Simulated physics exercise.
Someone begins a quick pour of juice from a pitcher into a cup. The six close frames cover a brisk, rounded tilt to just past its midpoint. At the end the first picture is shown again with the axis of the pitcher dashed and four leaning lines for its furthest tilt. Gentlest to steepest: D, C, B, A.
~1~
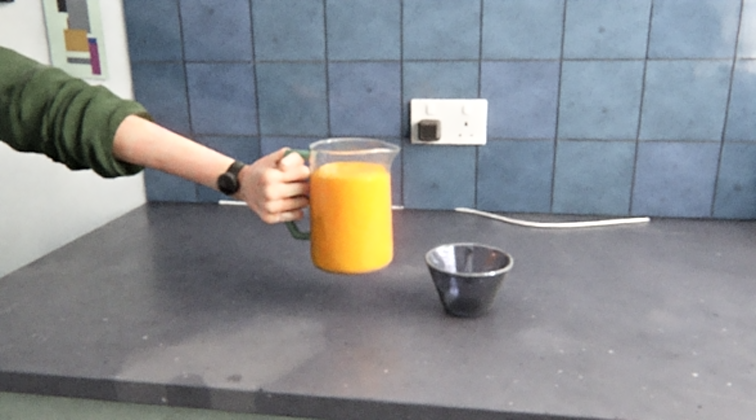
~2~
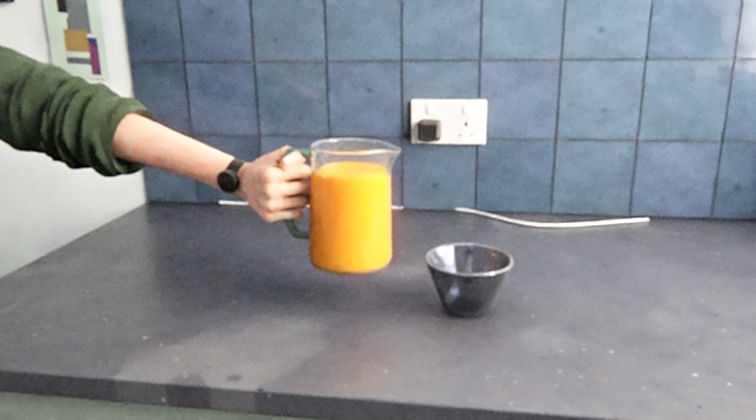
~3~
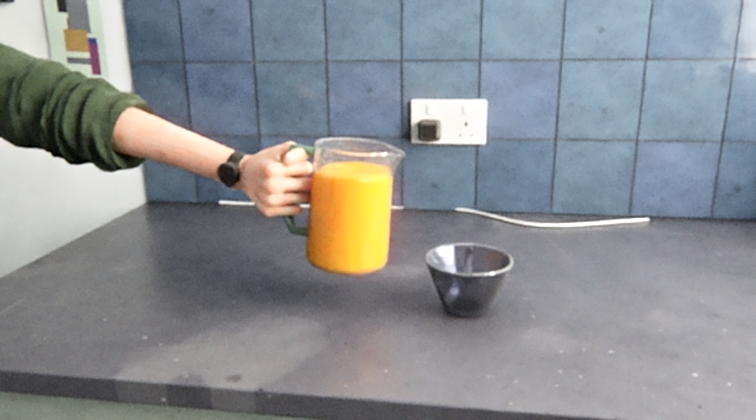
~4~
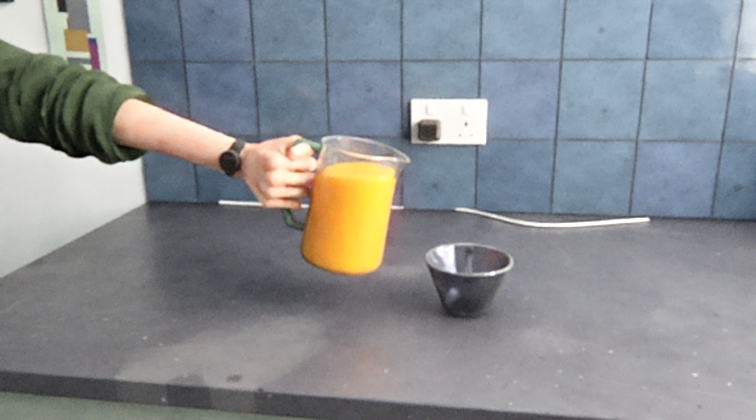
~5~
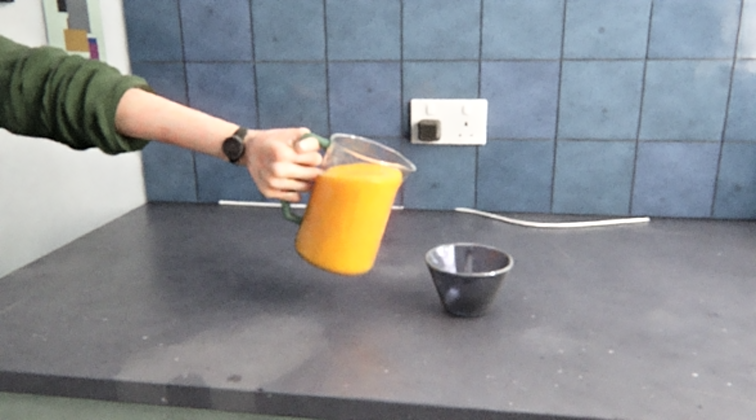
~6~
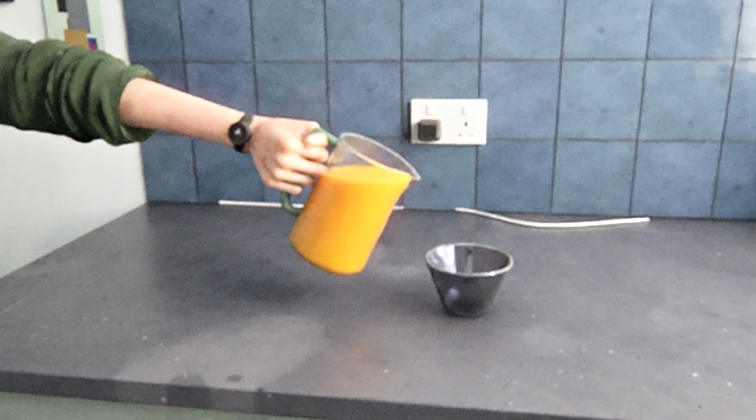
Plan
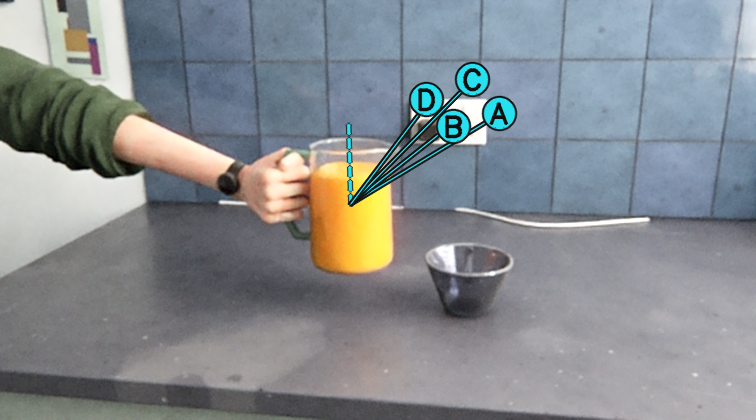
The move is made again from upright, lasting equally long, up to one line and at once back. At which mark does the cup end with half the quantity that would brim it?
I would pick tilt A.
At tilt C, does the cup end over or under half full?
Under.
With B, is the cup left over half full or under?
Under.
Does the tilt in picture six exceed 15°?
Yes.
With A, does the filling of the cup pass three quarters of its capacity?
No, less.
On the marked copy, A at (485, 122); B at (438, 135); C at (460, 92); D at (418, 115).
Choosing A, the cup ends with about 46 % of what it can hold.
Choosing B, the cup ends with about 31 % of what it can hold.
Choosing C, the cup ends with about 17 % of what it can hold.
Choosing D, the cup ends with about 7 % of what it can hold.
